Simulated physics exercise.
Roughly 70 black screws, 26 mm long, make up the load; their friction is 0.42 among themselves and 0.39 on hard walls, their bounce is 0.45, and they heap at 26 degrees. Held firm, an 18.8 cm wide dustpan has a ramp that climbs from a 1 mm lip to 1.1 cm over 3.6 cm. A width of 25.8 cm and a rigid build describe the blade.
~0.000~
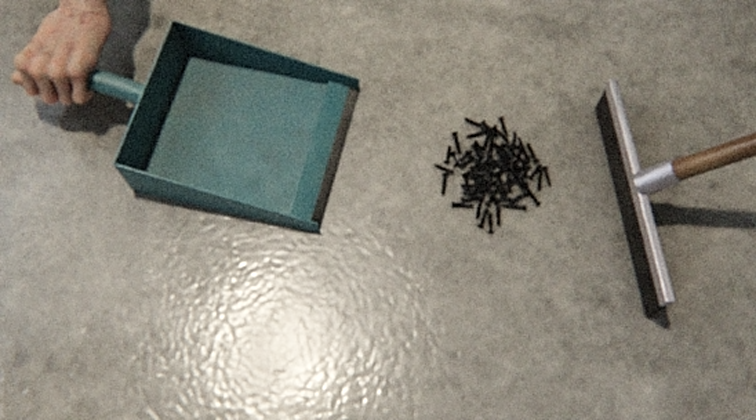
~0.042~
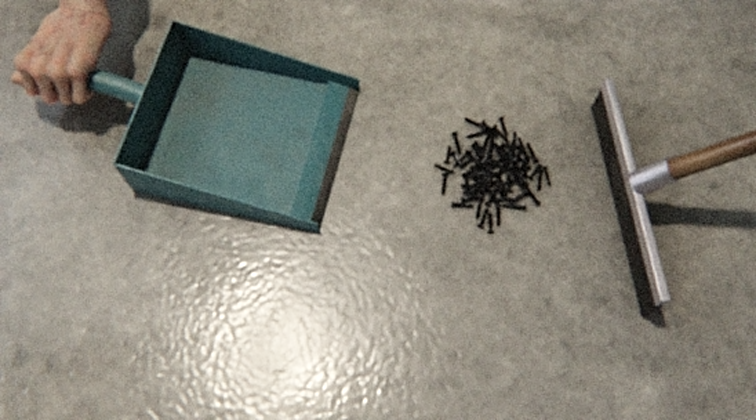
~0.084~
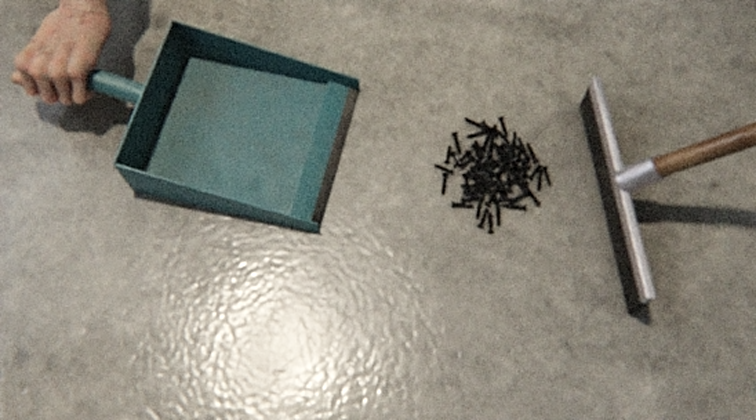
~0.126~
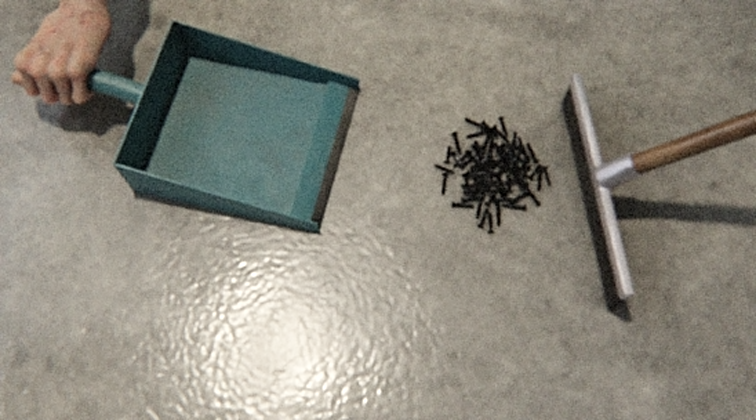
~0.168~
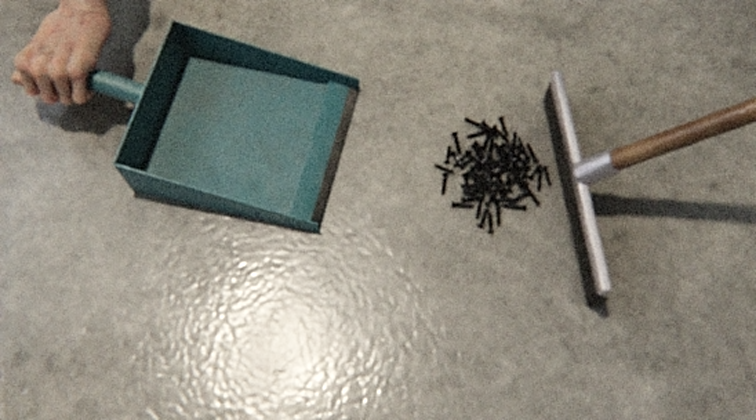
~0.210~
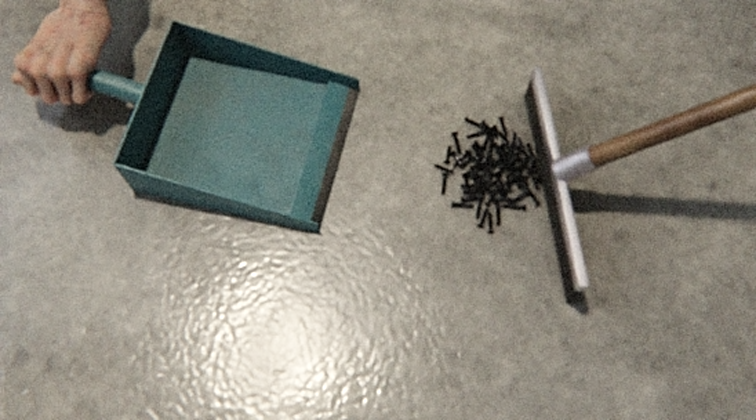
A squeegee-like blade on a wooden handle starts at the right of a concrete floor, apart from a heap of black screws, and slides steadily left. It closes the gap and meets the heap's right edge, nudging a few screws, while a hand holds a teal dustpan still at left.
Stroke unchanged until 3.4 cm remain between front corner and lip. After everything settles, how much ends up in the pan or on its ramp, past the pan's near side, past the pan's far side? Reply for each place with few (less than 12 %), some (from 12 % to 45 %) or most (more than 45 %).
In the pan or on its ramp - few; past the pan's near side - few; past the pan's far side - few.
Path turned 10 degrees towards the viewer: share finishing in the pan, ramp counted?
Roughly 5 per cent would finish in the pan or on its ramp.
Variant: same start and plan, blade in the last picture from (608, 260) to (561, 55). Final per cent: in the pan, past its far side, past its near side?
Pan 0, far 10, near 0.
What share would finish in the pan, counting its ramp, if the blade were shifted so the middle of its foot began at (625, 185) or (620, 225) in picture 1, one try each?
I'd put it near 0 per cent for the first and near 5 per cent for the second.
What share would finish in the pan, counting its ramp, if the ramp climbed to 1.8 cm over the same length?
With that ramp, near 0 per cent.
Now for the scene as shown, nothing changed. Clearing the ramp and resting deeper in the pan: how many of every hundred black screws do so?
Estimate: Close to 0 per cent of the total.
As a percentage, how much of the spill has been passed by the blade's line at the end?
Roughly 0 in a hundred.
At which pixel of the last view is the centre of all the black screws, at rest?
Centre at rest: Approx. (370, 156) px.
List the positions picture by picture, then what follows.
The first frame shows blade from (666, 301) to (611, 87), moved 0.0 cm, 0 of the pieces shifted so far; middle of the pieces at (492, 165); pan at (233, 135).
The second frame shows blade from (661, 300) to (607, 87), moved 0.5 cm, 0 of the pieces shifted so far; middle of the pieces at (492, 165).
The third frame shows blade from (647, 298) to (594, 85), moved 1.9 cm, 0 of the pieces shifted so far; middle of the pieces at (492, 165).
The fourth frame shows blade from (625, 294) to (575, 82), moved 4.0 cm, 0 of the pieces shifted so far; middle of the pieces at (492, 165).
The fifth frame shows blade from (603, 290) to (555, 79), moved 6.3 cm, 0 of the pieces shifted so far; middle of the pieces at (492, 165).
The sixth frame shows blade from (581, 286) to (536, 75), moved 8.5 cm, 4 of the pieces shifted so far; middle of the pieces at (492, 165); pan at (233, 135). Its pace works out near 0.53 m/s, heading 3 degrees towards the viewer's side.
After 0.37 s, middle of the blade 16 cm from the lip; 0 % over the lip, far side 0 %, near side 0 %.
Then, at 0.48 s, middle of the blade 10 cm from the lip; 0 % over the lip, far side 0 %, near side 0 %.
After 0.72 s, middle of the blade 8 cm from the lip; 0 % over the lip, far side 0 %, near side 0 %.
By 1.8 s all is still; pan 0 %, near side 0 %, far side 0 %, in front of the lip or behind the blade 100 %.
